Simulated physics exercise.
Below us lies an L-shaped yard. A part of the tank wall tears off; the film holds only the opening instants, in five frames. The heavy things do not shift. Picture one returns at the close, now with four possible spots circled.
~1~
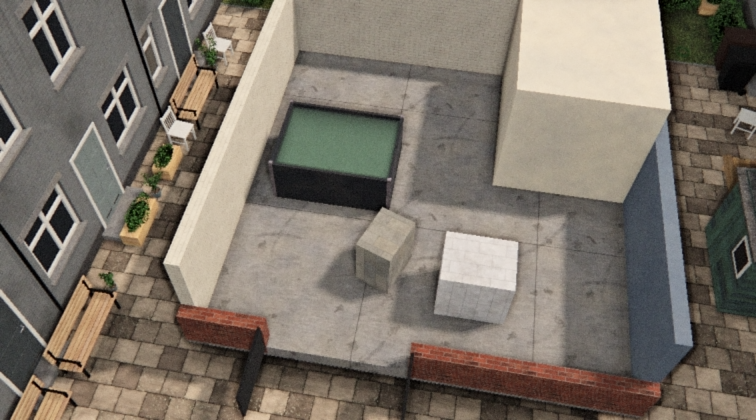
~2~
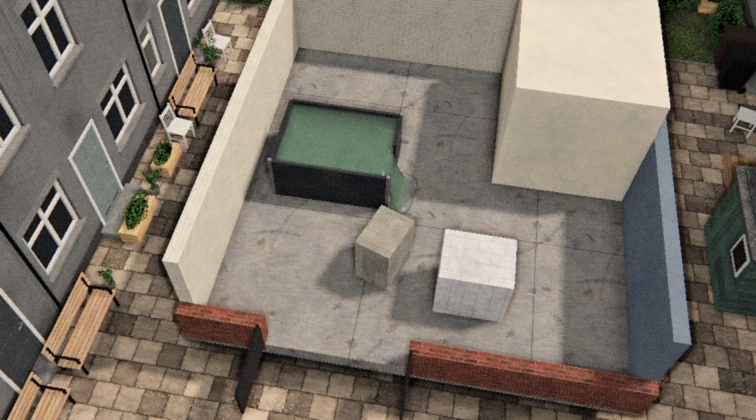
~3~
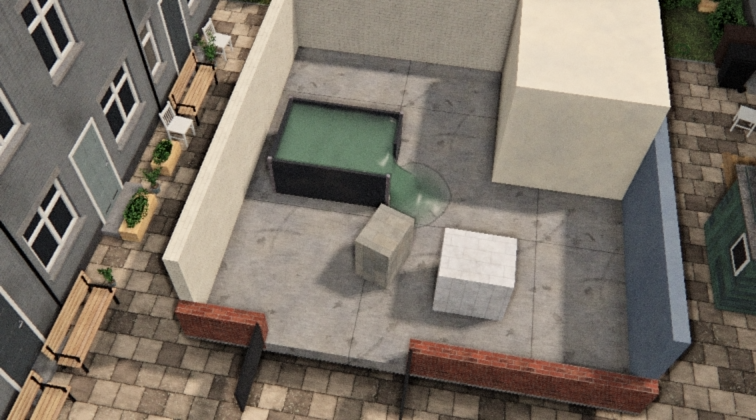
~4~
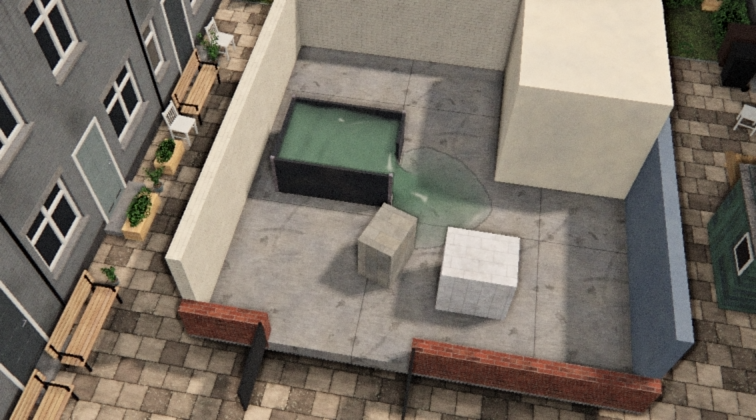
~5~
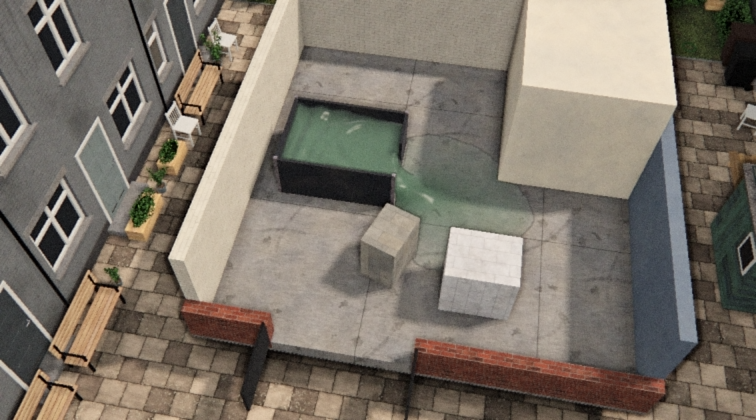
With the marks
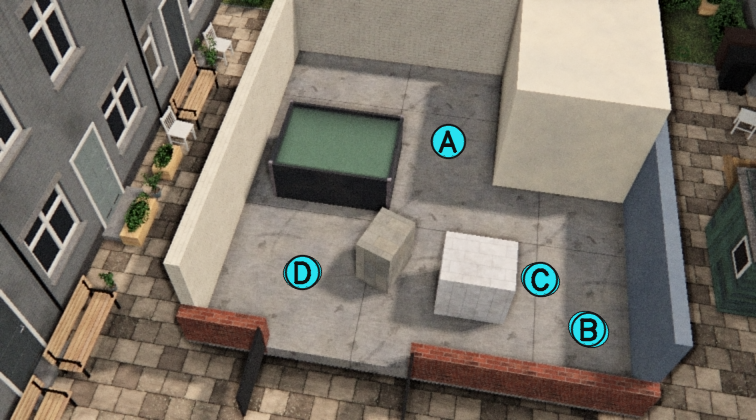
Green water pours from the right side of a dark tank and spreads across the grey yard.
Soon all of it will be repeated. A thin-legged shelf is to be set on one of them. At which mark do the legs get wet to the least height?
It is A.
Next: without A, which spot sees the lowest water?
D.
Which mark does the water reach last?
That would be D.
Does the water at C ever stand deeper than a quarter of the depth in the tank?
No, less.
In cyan, A at (448, 141); B at (588, 329); C at (540, 279); D at (302, 272).
Choosing A, the water peaks at about 6 % of the depth that stood in the tank.
Choosing B, the water peaks at about 24 % of the depth that stood in the tank.
Choosing C, the water peaks at about 18 % of the depth that stood in the tank.
Choosing D, the water peaks at about 9 % of the depth that stood in the tank.
